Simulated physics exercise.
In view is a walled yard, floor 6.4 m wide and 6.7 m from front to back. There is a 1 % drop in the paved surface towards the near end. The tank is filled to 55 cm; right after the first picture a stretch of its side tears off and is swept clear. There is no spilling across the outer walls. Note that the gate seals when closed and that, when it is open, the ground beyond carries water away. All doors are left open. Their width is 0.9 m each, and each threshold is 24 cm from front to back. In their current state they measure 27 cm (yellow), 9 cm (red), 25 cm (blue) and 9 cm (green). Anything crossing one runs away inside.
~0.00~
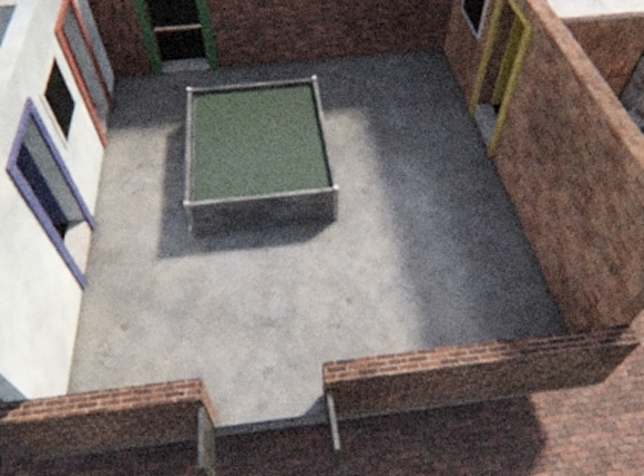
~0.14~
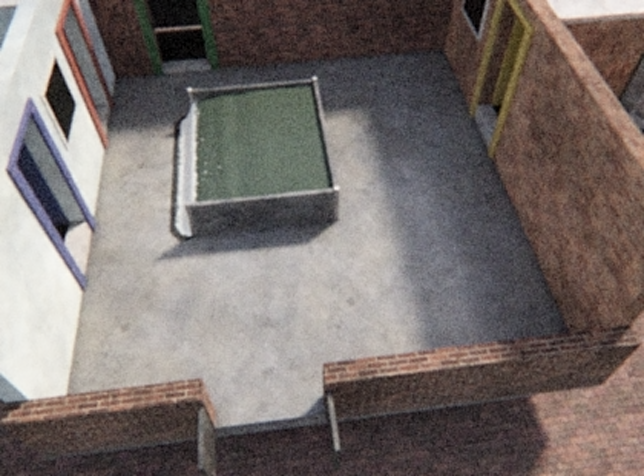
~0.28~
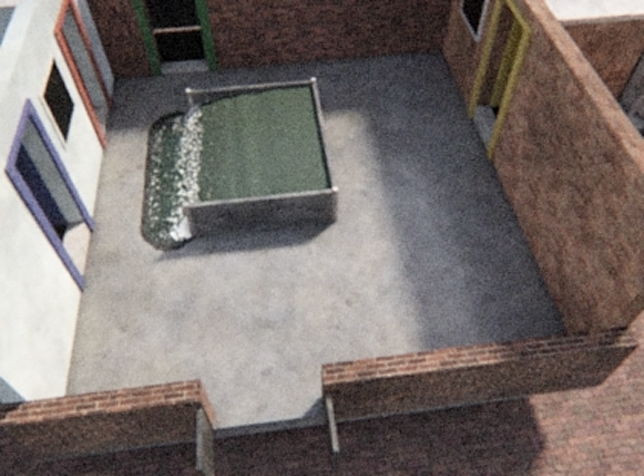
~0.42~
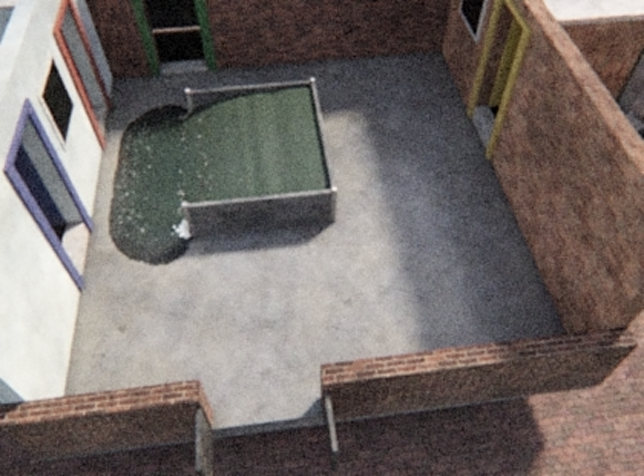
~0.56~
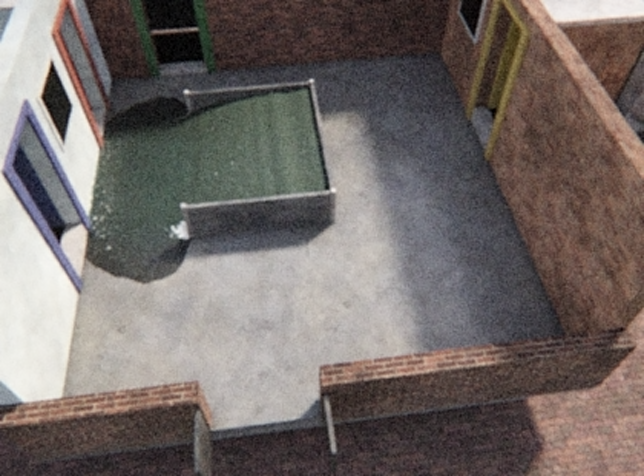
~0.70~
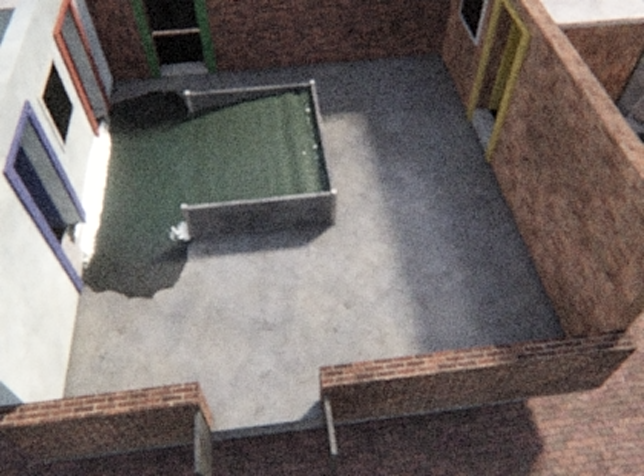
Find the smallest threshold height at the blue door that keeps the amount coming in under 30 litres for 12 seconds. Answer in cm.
The smallest height is roughly 23 cm.
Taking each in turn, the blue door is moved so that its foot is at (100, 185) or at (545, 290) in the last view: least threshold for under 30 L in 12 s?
In turn: About 34 cm, about 7.0 cm.
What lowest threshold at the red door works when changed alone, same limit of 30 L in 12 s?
Red would need about 23 cm on its own.
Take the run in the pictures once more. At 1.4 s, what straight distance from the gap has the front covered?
Close to 3.6 metres, I'd say.
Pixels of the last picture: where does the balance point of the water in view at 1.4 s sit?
I'd put it close to (206, 175).
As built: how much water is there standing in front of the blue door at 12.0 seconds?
6.0 cm.
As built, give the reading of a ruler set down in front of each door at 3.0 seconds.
Centimetres: Yellow = 0, red = 20, blue = 21, green = 15.
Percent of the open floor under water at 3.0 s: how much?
Approximately 40 % of the floor.
After 1.4 s water covers 20 % of the floor, deepest (42 cm) near (106, 200); 29 cm at the blue door, 3 litres in over its 25 cm threshold.
After 3.0 s water covers 40 % of the floor, deepest (35 cm) near (58, 430); 21 cm at the blue door, 20 litres in over its 25 cm threshold.
After 12.0 s water covers 100 % of the floor, deepest (12 cm) near (362, 392); 6 cm at the blue door, 20 litres in over its 25 cm threshold.
At the blue door as built, the water arrived by 0.7 s and peaked near 31 cm at 1.8 s.
With a threshold of 20.5 cm, 50 litres would have come in within the 12 s; with 28 cm, 9 litres. So under 30 litres takes about 23 cm.
